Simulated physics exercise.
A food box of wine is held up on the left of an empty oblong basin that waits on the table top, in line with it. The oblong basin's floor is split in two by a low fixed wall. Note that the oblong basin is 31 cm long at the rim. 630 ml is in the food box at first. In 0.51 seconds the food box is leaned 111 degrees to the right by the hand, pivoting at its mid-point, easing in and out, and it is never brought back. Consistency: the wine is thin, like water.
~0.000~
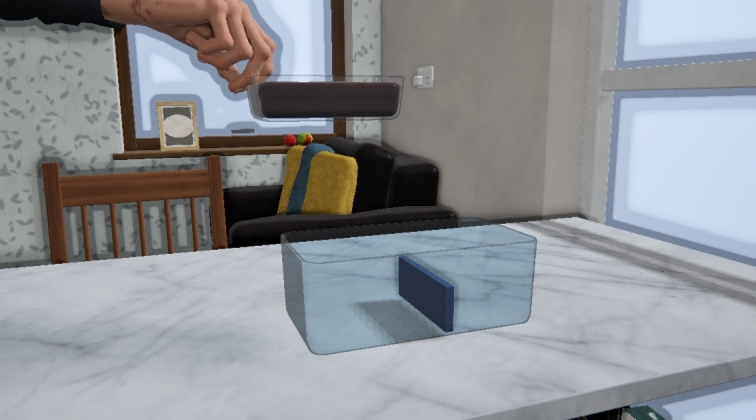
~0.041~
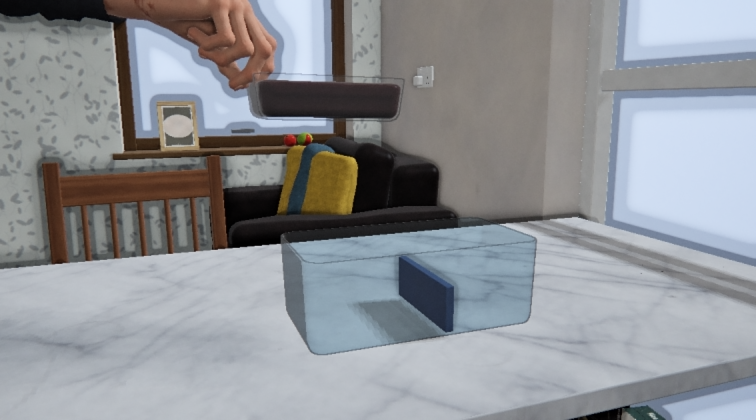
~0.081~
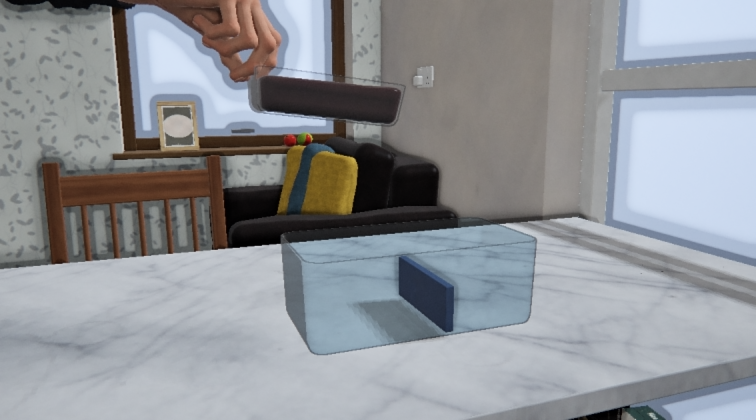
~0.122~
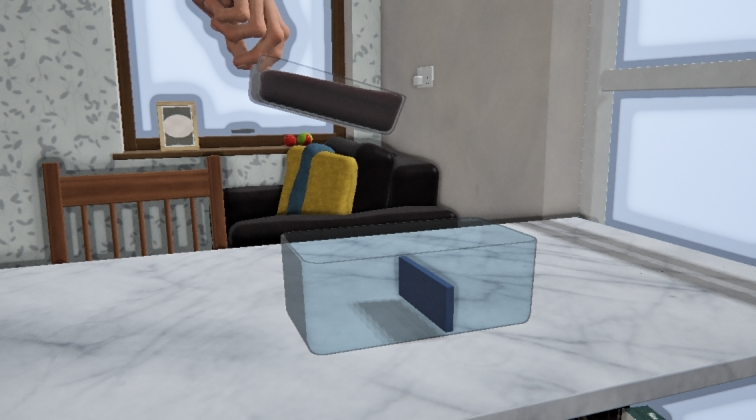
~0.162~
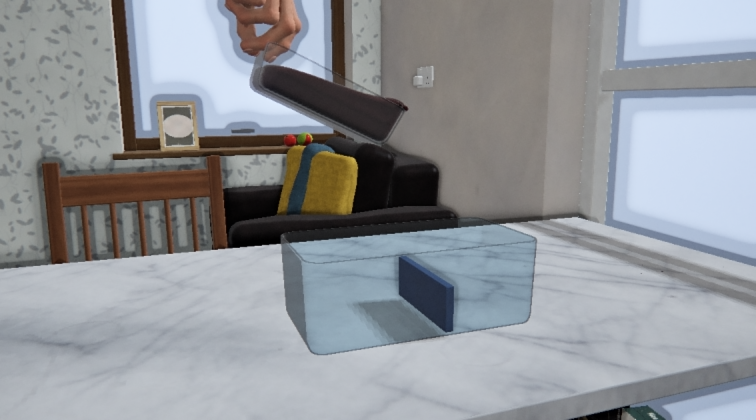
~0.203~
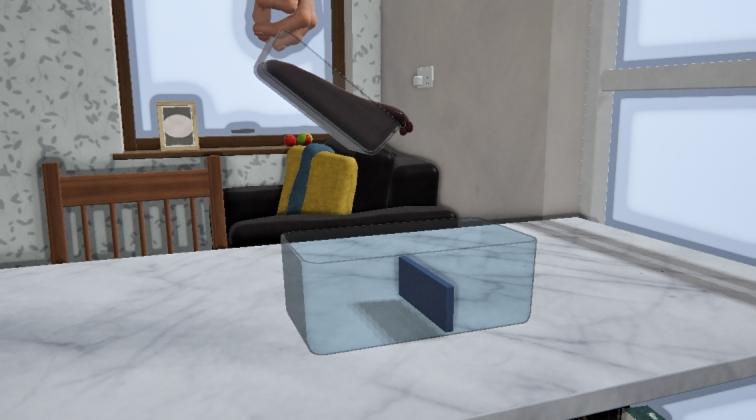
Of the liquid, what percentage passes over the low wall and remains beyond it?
The far part has about 46 per cent.
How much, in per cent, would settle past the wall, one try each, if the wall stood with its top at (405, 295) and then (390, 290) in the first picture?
60 % and 70 %.
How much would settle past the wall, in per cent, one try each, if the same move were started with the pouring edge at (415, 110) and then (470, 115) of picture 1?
Around 65 per cent first, around 80 per cent next.
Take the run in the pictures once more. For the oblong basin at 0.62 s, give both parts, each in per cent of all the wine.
Left roughly 40, right roughly 44.
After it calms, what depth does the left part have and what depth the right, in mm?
I'd say close to 12 mm on the left, close to 16 mm on the right.
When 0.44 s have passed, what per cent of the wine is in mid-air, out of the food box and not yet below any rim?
Share: Roughly 32 per cent.
Then, 0.44 s in, the tilt is 107° and 7 per cent is still to pour, 22 is left of the wall and 38 right of it.
Then, 0.62 s in, the tilt is 111° and 1 per cent is still to pour, 39 is left of the wall and 44 right of it.
Then, 0.81 s in, the tilt is 111° and 0 per cent is still to pour, 47 is left of the wall and 46 right of it.
Then, 1.01 s in, the tilt is 111° and 0 per cent is still to pour, 48 is left of the wall and 46 right of it.
Finally, 48 per cent lies left of the wall, 46 right of it and 6 outside.
